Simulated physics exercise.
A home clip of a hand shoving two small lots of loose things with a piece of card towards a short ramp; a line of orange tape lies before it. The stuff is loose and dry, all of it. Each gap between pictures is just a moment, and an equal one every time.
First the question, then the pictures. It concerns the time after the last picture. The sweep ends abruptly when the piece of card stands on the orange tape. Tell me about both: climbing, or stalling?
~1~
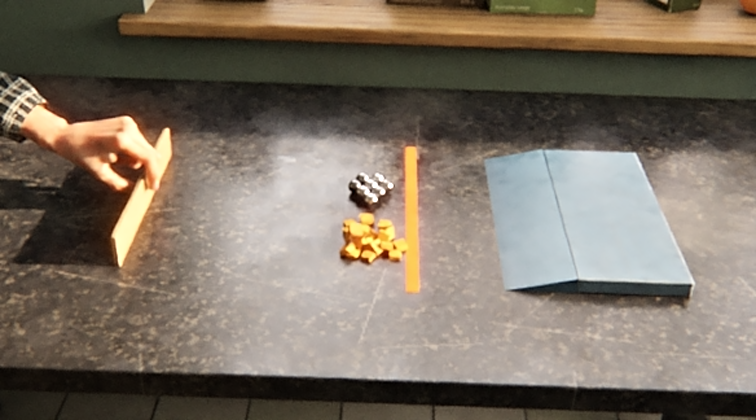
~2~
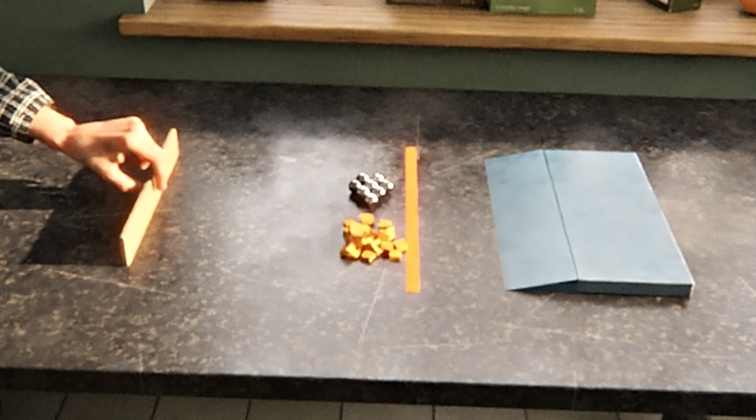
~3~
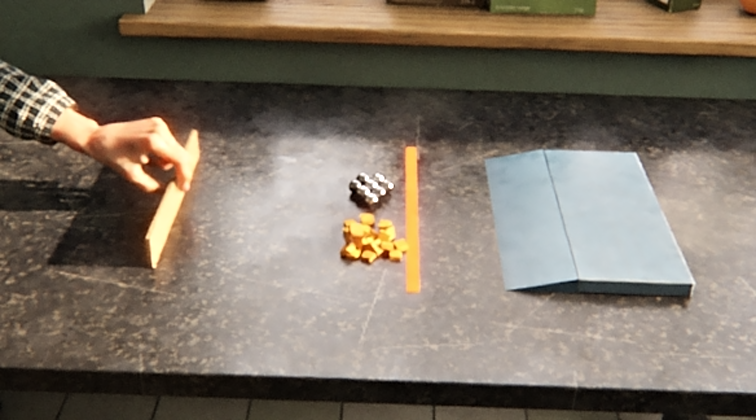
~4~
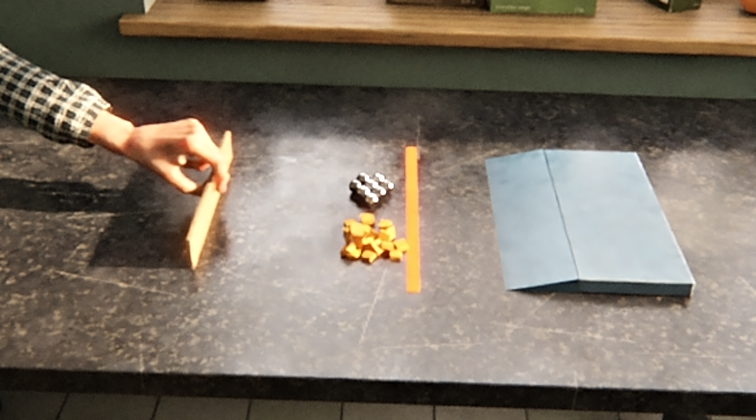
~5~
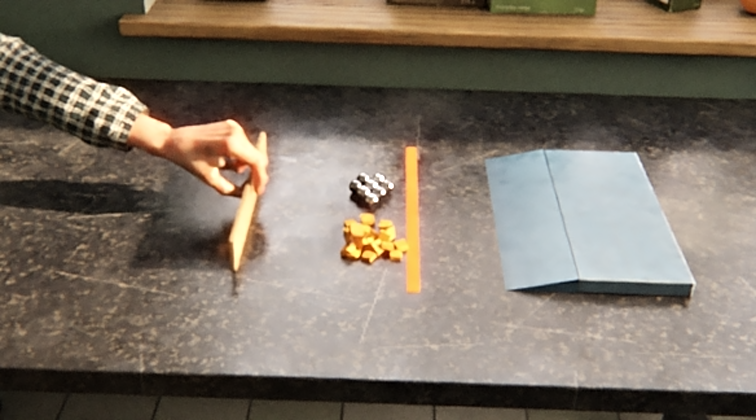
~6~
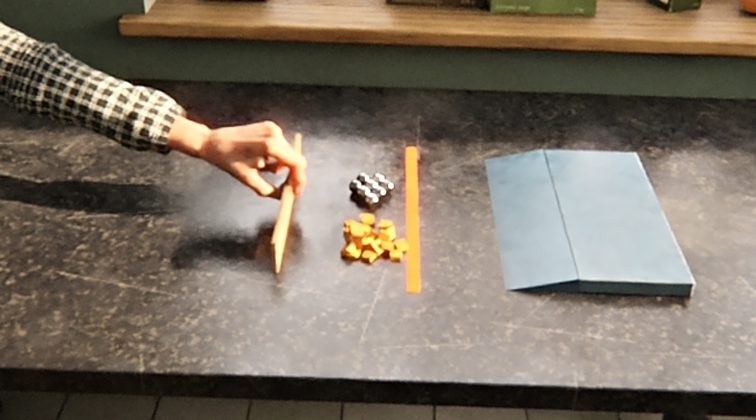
The front batch never gets up; the back batch gets partly up.
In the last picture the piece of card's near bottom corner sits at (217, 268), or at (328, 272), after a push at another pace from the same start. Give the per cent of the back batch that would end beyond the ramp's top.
Close to 20 in a hundred the first time, close to 100 in a hundred the second.
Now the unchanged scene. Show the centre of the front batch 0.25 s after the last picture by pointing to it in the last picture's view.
The centre sits around (458, 244).
Then, 0.12 s later than the last frame, piece of card still moving, near (367, 185); front batch every one short of the ramp; back batch every one short of the ramp.
Then, 0.25 s later than the last frame, piece of card stopped at the orange tape; front batch every one short of the ramp; back batch every one short of the ramp.
Then, 0.53 s later than the last frame, piece of card stopped at the orange tape; front batch about a tenth on the ramp, almost all short of the ramp; back batch every one past the top.
When it is over, piece of card stopped at the orange tape; front batch not one past the top, about a tenth on the ramp, almost all short of the ramp; back batch every one past the top.
